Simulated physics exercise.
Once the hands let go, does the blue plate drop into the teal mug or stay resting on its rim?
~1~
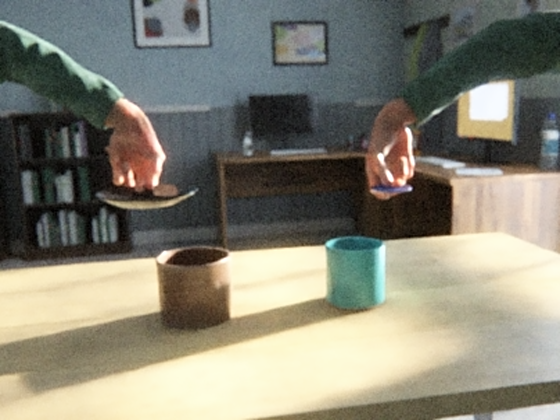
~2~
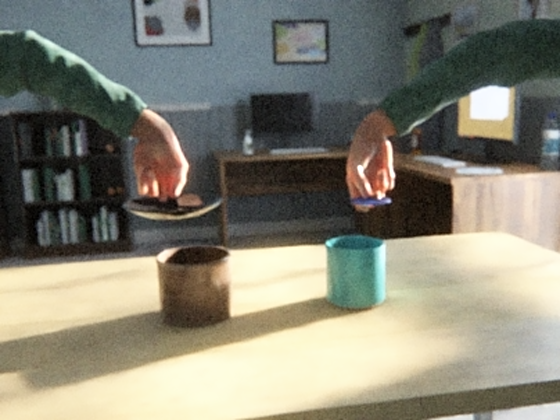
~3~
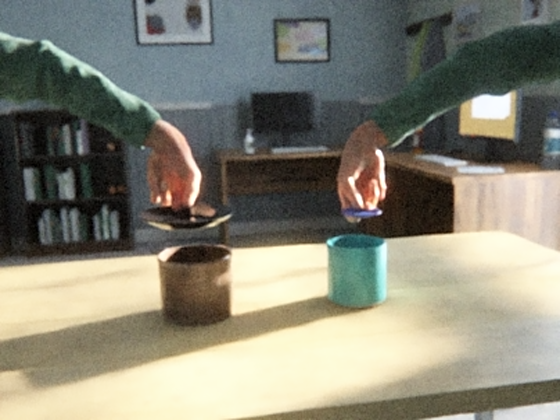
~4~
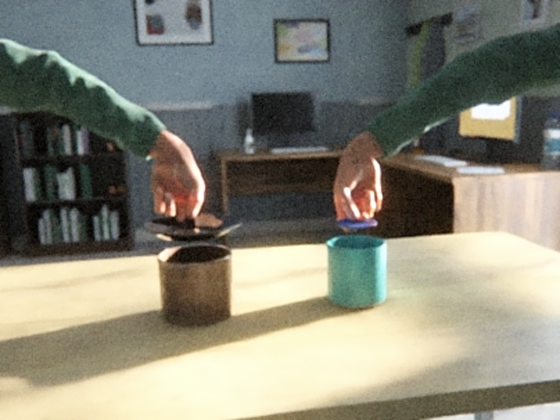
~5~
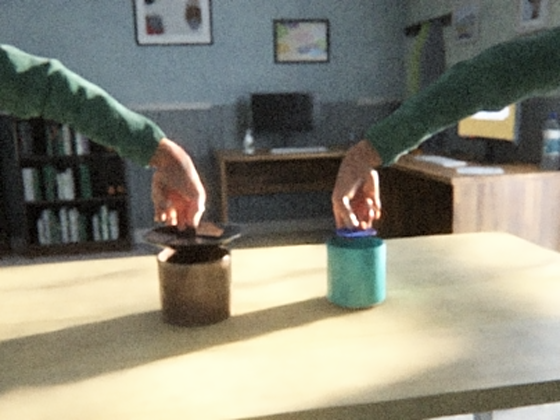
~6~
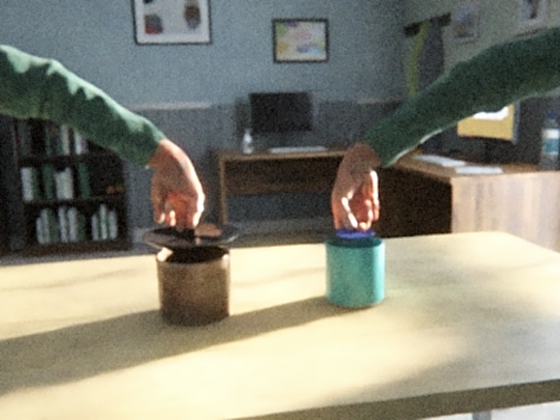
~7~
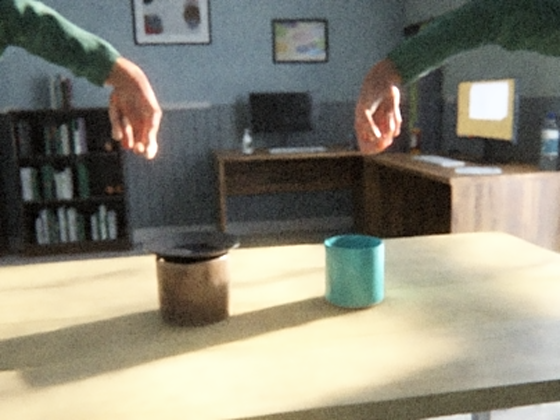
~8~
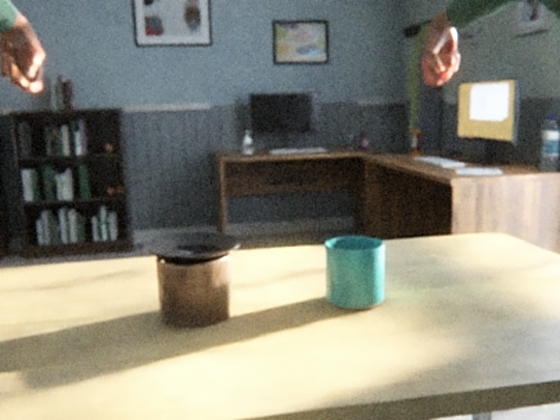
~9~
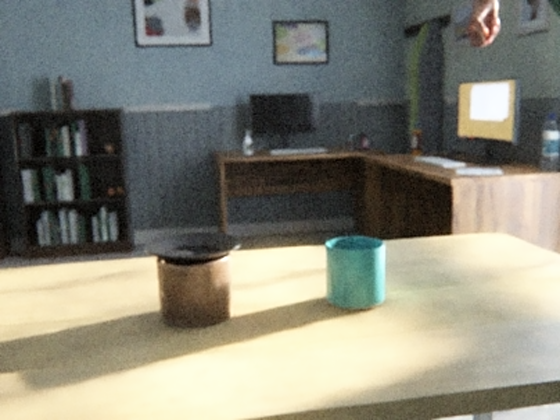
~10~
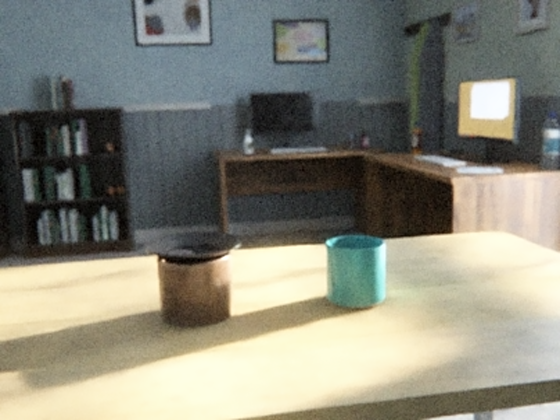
The blue plate drops into the teal mug and goes out of sight, while the black saucer stays resting on the rim of the brown beaker.
